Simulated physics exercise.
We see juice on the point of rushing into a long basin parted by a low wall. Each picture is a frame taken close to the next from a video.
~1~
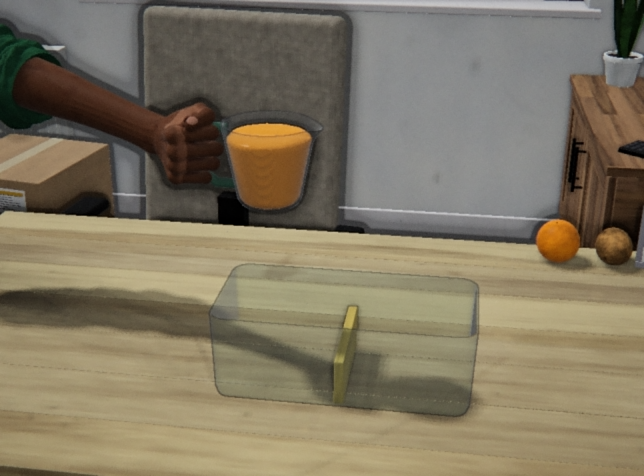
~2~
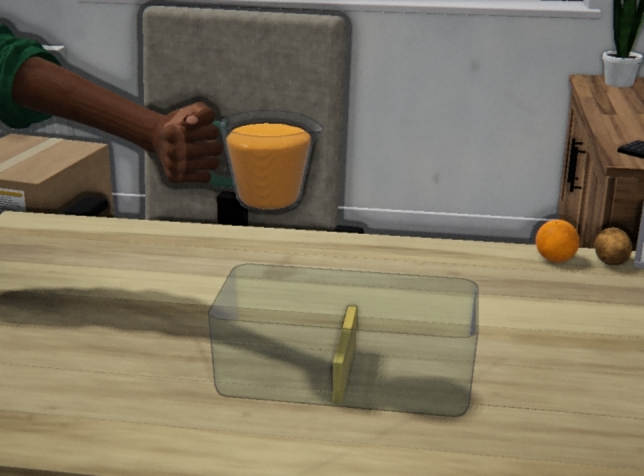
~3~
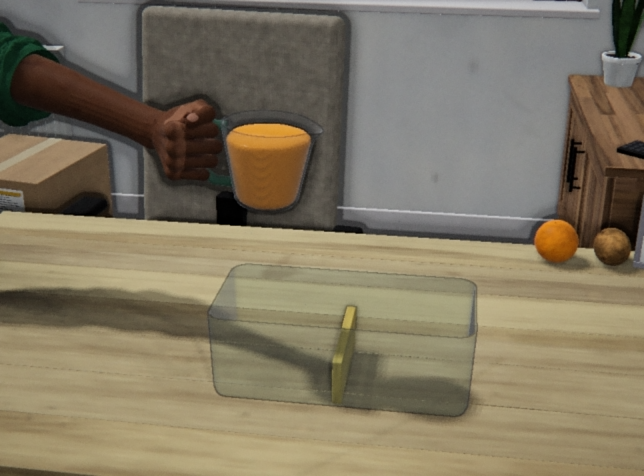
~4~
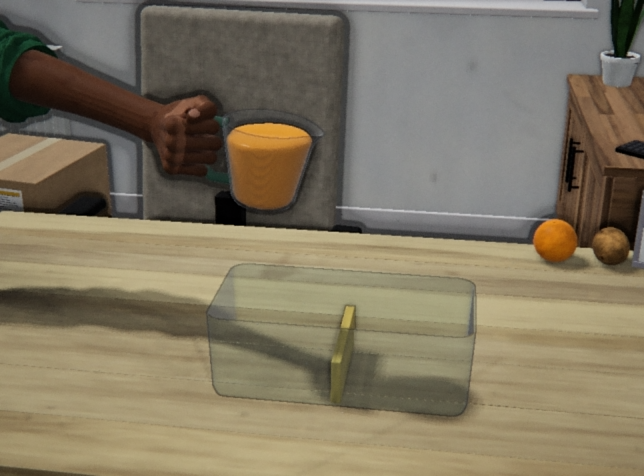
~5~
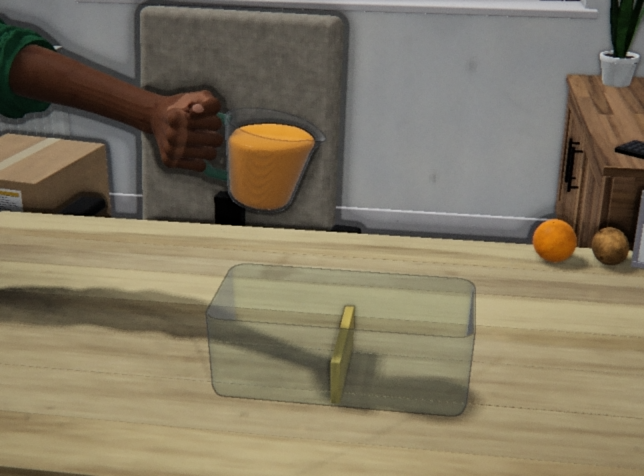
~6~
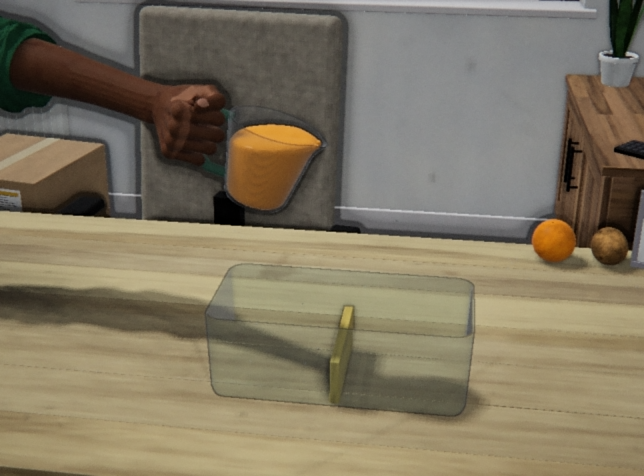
A hand in a green sleeve held a clear jug of orange juice above a table with a see-through, divided basin, then slowly tilted the jug slightly to the right.
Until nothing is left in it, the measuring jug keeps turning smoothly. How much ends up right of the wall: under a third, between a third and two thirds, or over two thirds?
Over two thirds.
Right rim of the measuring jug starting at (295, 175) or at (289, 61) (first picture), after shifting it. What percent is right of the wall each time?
Estimate, first then second: 25 per cent and 65 per cent.
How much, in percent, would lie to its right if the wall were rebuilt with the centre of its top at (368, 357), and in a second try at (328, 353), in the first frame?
The first placement leaves close to 60 per cent, the second close to 90 per cent.
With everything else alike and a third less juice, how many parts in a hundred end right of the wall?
I'd reckon close to 75 %.
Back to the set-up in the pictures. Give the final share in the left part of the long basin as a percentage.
About 15 per cent.
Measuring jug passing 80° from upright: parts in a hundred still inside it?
It comes to 55 per cent or so.
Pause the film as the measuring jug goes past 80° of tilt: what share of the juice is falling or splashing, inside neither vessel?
Roughly 30 %.
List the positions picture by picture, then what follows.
In the first picture, it leans 0°; its right rim is at (324, 127); the juice meets the walls at (229, 132) and (313, 136); the long basin's rim runs from (222, 290) to (478, 309); the wall's top is at (346, 334).
In the second picture, it leans 1°; its right rim is at (324, 128); the juice meets the walls at (228, 132) and (311, 137).
In the third picture, it leans 3°; its right rim is at (324, 130); the juice meets the walls at (229, 132) and (312, 138).
In the fourth picture, it leans 6°; its right rim is at (325, 133); the juice meets the walls at (229, 131) and (313, 138).
In the fifth picture, it leans 11°; its right rim is at (327, 138); the juice meets the walls at (231, 133) and (316, 140).
In the sixth picture, it leans 16°; its right rim is at (328, 145); the juice meets the walls at (232, 134) and (321, 141).
A moment on, the measuring jug is tipped on its side and 54 per cent is still to pour, 0 is left of the wall and 14 right of it.
Next, the measuring jug is tipped right over and 3 per cent is still to pour, 5 is left of the wall and 80 right of it.
Then the measuring jug is tipped right over and 0 per cent is still to pour, 15 is left of the wall and 84 right of it.
Later the measuring jug is tipped right over and 0 per cent is still to pour, 15 is left of the wall and 84 right of it.
In the end 15 per cent lies left of the wall, 84 right of it and 1 outside.
